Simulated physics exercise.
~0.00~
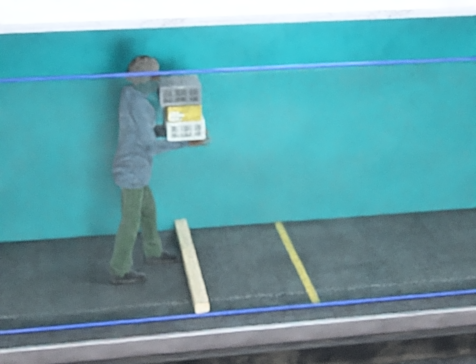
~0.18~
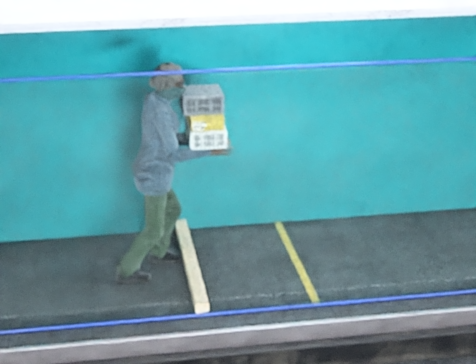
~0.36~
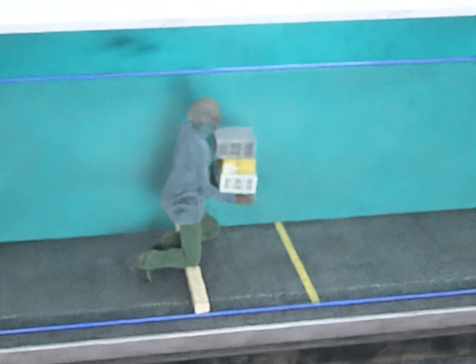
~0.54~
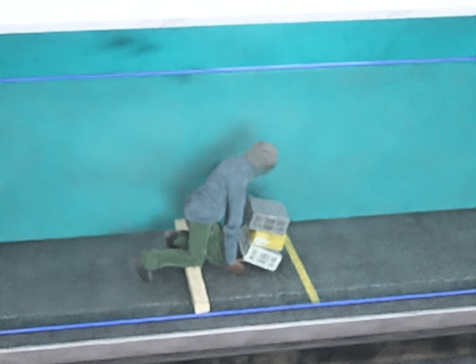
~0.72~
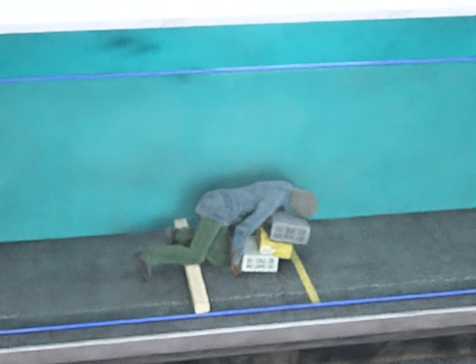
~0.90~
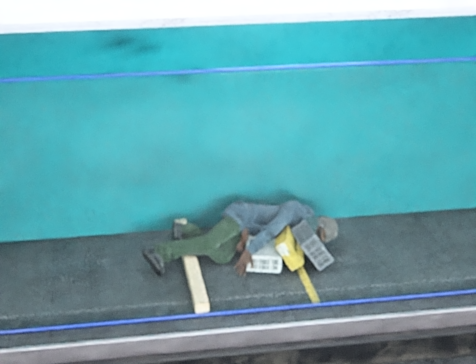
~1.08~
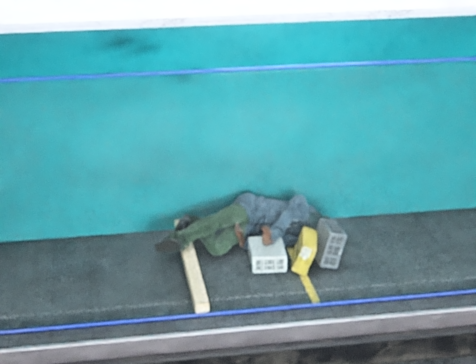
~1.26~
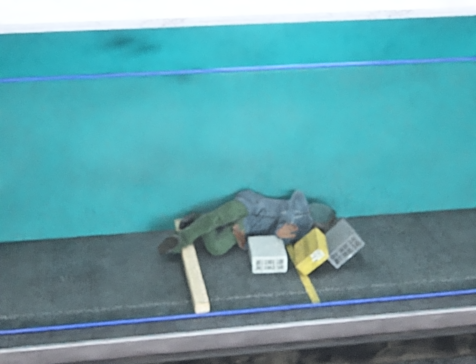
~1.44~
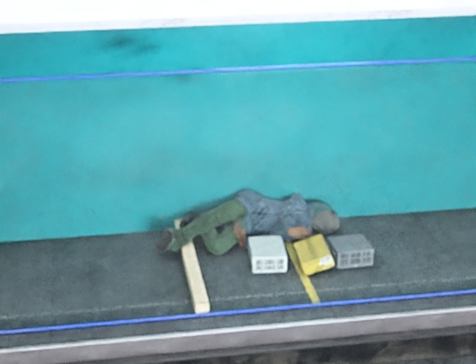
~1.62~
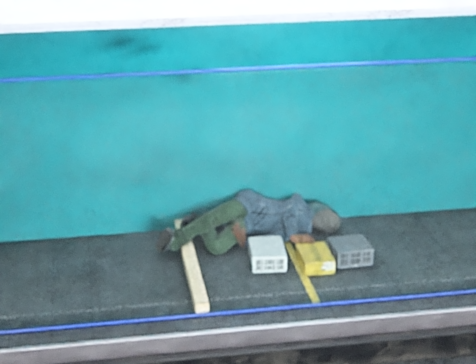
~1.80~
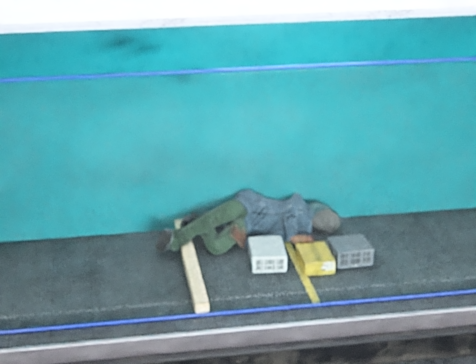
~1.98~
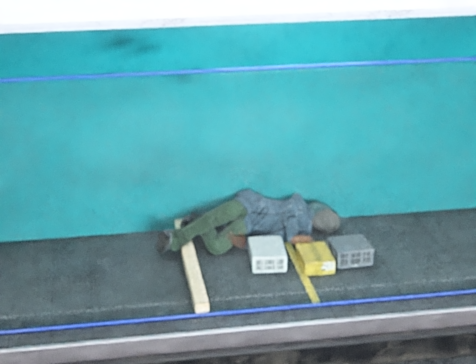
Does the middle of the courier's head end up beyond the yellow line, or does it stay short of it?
It ends up beyond the yellow line, with the courier lying stretched out on the ground behind the boxes.
